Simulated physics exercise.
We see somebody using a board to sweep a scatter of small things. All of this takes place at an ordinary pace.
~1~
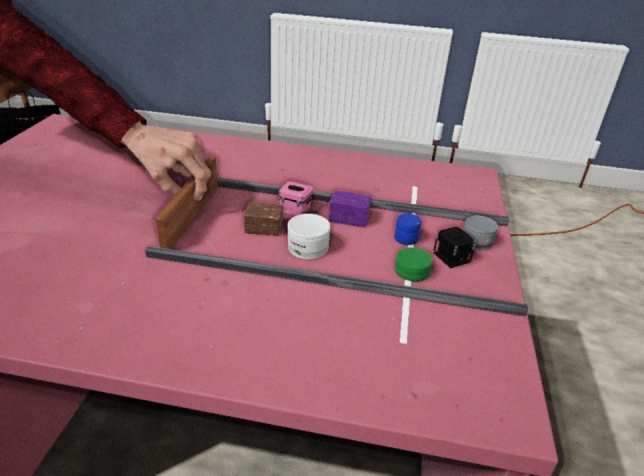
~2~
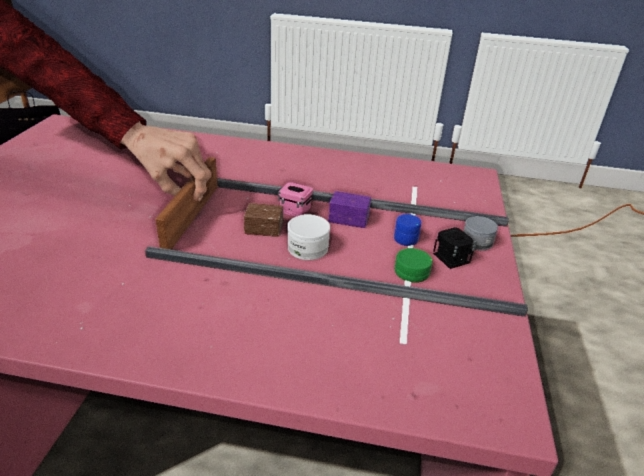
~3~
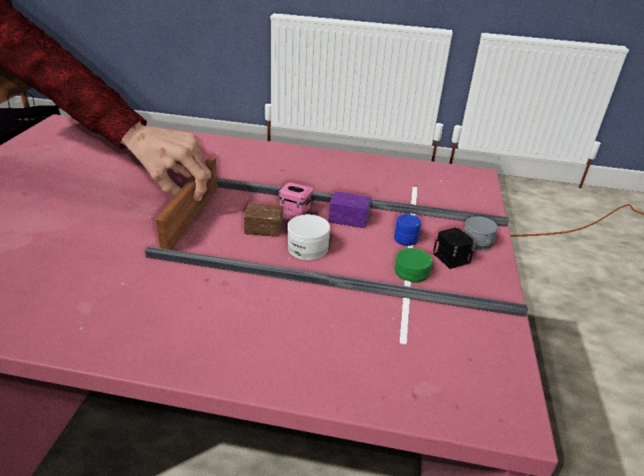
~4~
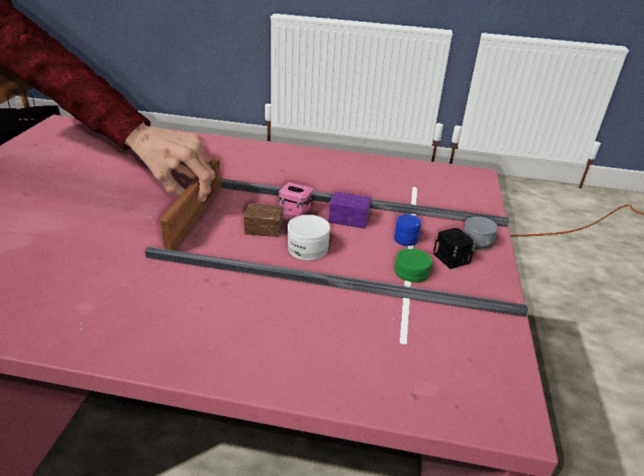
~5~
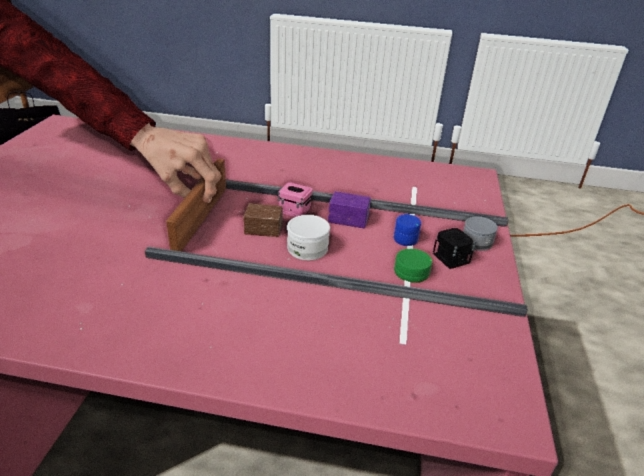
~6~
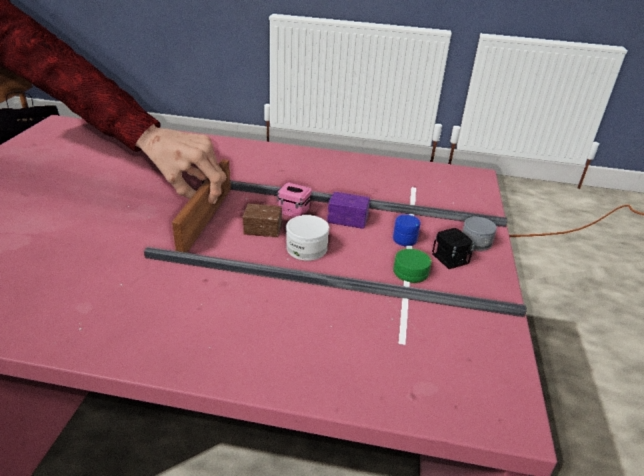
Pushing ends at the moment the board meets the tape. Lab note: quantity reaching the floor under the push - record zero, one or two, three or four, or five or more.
Recorded: Zero.
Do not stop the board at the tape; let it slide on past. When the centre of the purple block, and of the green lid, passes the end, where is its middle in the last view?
First it's close to (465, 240), next close to (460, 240).
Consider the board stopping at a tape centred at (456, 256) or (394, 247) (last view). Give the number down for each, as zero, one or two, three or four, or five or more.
Either one or two; none.
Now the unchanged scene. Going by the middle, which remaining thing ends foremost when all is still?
That's the grey tub, it ends up nearest.
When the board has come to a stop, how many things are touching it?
In total, 3.
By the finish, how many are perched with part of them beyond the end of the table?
I'd say 0 of them.
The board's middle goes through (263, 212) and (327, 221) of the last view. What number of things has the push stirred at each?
The first number is 2, the next one 4.
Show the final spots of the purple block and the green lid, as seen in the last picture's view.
The purple block comes to rest close to (460, 224), while the green lid rests close to (470, 278).
Soon after, none off yet; grey tub at rest near (478, 234); black case at rest near (453, 248); green lid at rest near (412, 265).
Then, none off yet; grey tub at rest near (478, 234); black case at rest near (453, 248); green lid moved a little near (431, 268).
At rest, the number that fall off is zero.
